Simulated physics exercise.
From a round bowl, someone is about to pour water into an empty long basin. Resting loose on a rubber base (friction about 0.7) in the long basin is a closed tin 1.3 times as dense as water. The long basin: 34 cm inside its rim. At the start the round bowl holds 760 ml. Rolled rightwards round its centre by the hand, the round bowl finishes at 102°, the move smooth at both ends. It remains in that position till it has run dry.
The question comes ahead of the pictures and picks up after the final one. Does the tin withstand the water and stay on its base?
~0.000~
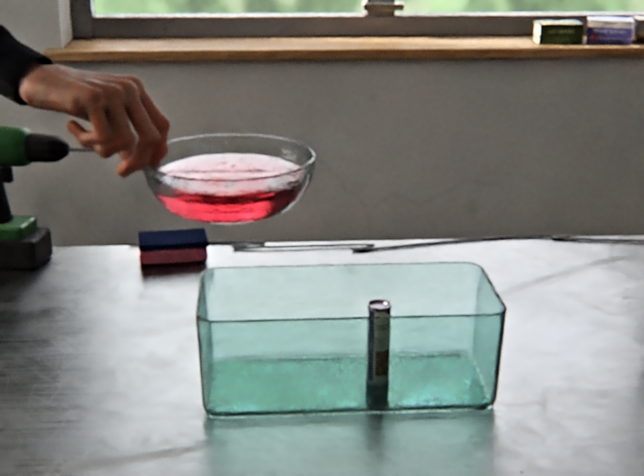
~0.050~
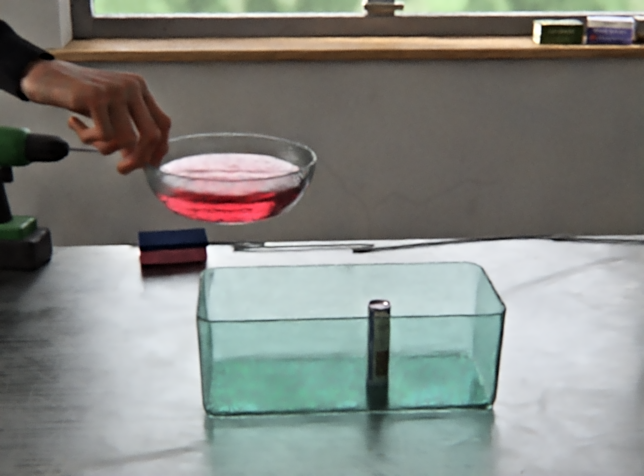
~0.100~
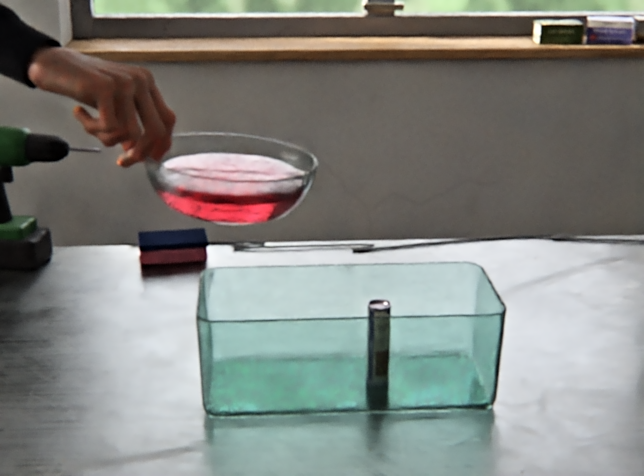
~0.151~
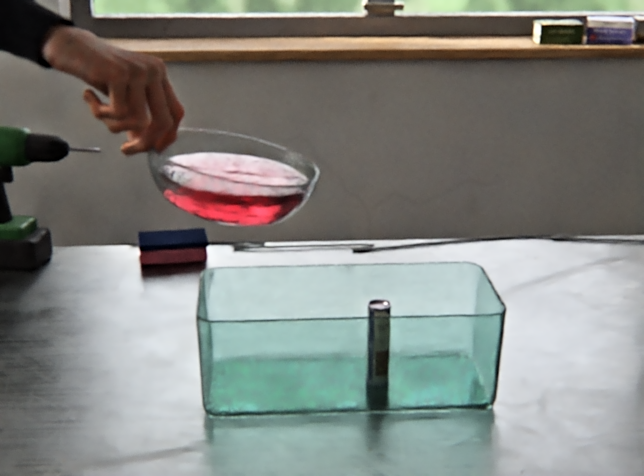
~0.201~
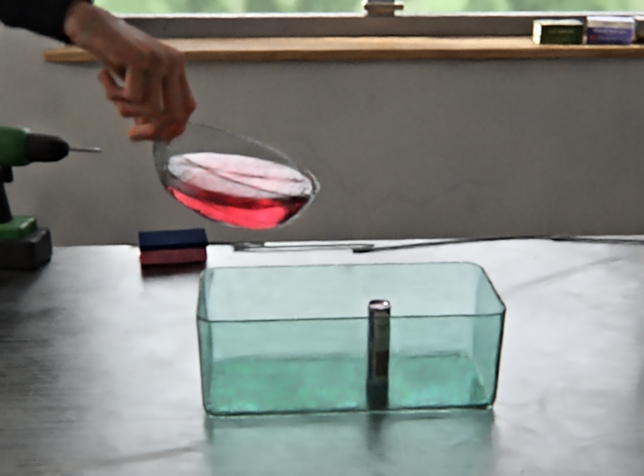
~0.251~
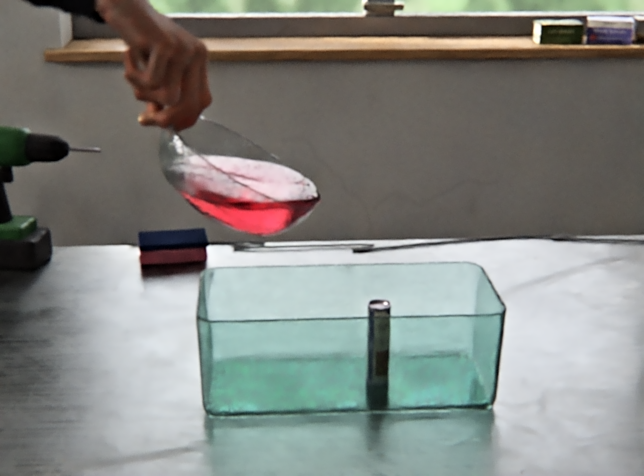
No, it is knocked over.
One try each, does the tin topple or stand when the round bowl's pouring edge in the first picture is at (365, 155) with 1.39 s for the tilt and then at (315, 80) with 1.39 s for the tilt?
The tin stays vertical the first time and stays vertical the second time.
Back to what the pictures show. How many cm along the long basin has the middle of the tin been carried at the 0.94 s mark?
Some 0 cm.
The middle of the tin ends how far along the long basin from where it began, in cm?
All told, the tin's centre has moved close to 5.0 cm.
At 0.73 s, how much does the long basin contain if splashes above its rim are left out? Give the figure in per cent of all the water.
Roughly 98 %.
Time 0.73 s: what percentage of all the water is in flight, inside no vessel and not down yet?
Roughly 2 %.
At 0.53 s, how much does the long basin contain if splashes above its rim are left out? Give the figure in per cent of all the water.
Estimate - around 66 in a hundred parts.
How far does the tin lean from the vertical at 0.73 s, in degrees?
About 10 degrees.
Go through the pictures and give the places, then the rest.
The first picture shows tilt 0°; pouring edge (314, 156); surface from (151, 174) to (308, 172); the long basin's rim runs from (199, 295) to (493, 288); the tin's top is at (379, 307).
The second picture shows tilt 1°; pouring edge (315, 158); surface from (152, 173) to (308, 173).
The third picture shows tilt 6°; pouring edge (316, 164); surface from (152, 171) to (309, 176).
The fourth picture shows tilt 12°; pouring edge (317, 174); surface from (155, 167) to (312, 181).
The fifth picture shows tilt 21°; pouring edge (317, 187); surface from (159, 165) to (315, 183).
The sixth picture shows tilt 31°; pouring edge (315, 202); surface from (167, 166) to (303, 187); 4 per cent is over the edge.
By 0.53 s the tilt is 91° and 6 per cent is still to pour; the tin stands where it began.
By 0.73 s the tilt is 102° and 0 per cent is still to pour; the tin leans 11°.
By 0.94 s the tilt is 102° and 0 per cent is still to pour; the tin leans 17°.
By 1.17 s the tilt is 102° and 0 per cent is still to pour; the tin lies on its side.
At rest the tin lies on its side.
